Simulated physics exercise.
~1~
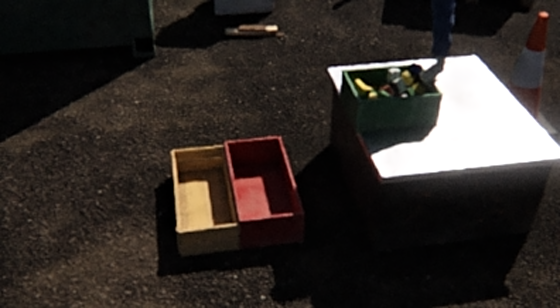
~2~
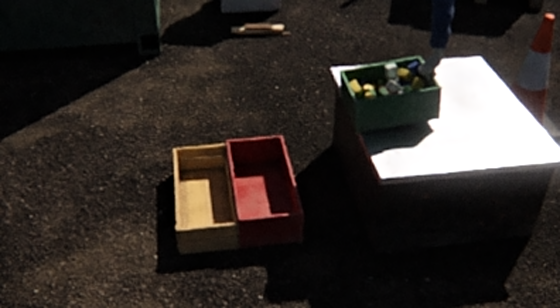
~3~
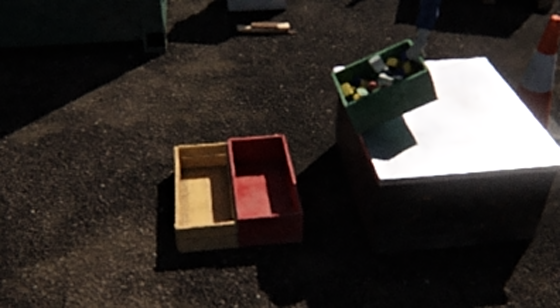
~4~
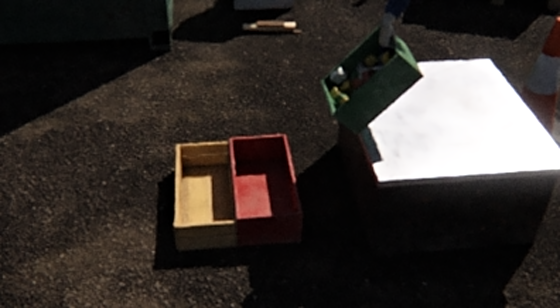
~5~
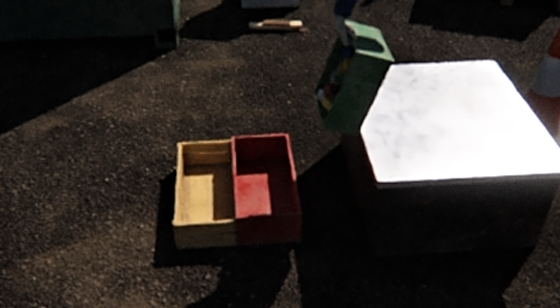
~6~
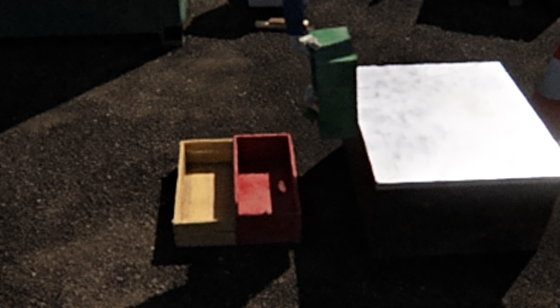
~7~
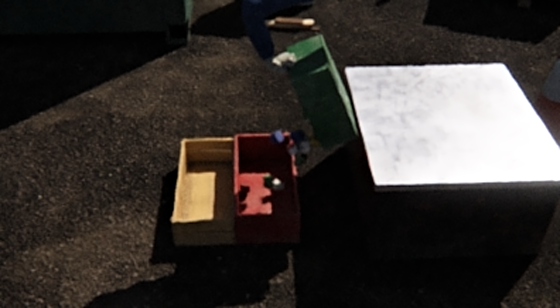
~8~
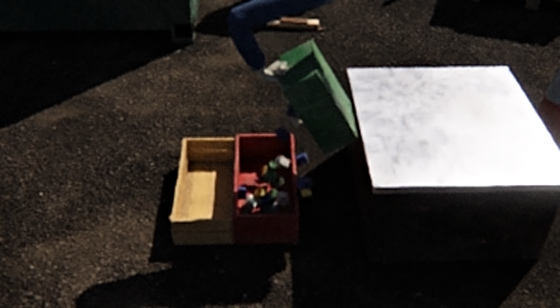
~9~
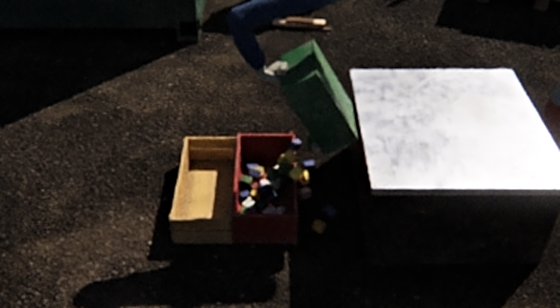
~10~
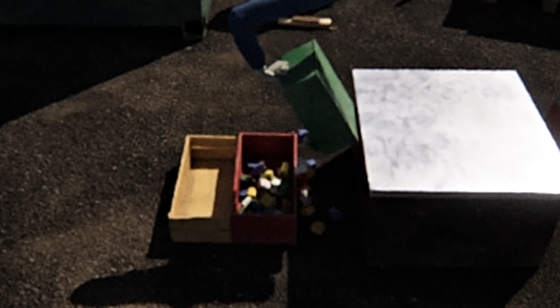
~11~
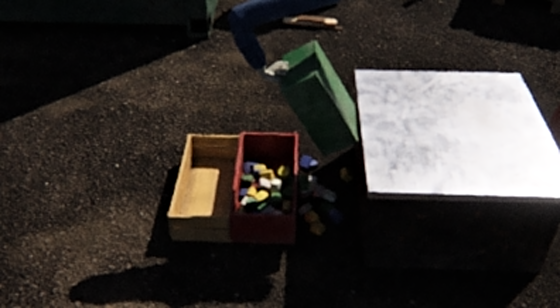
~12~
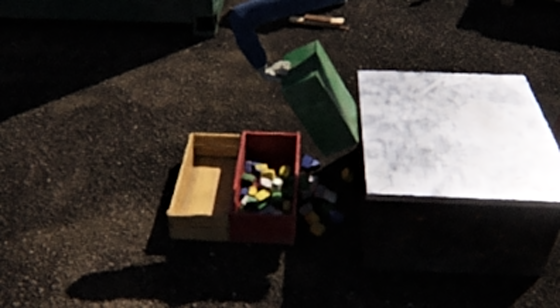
An arm tips a green crate, spilling toy bricks into a red trough and onto the ground.
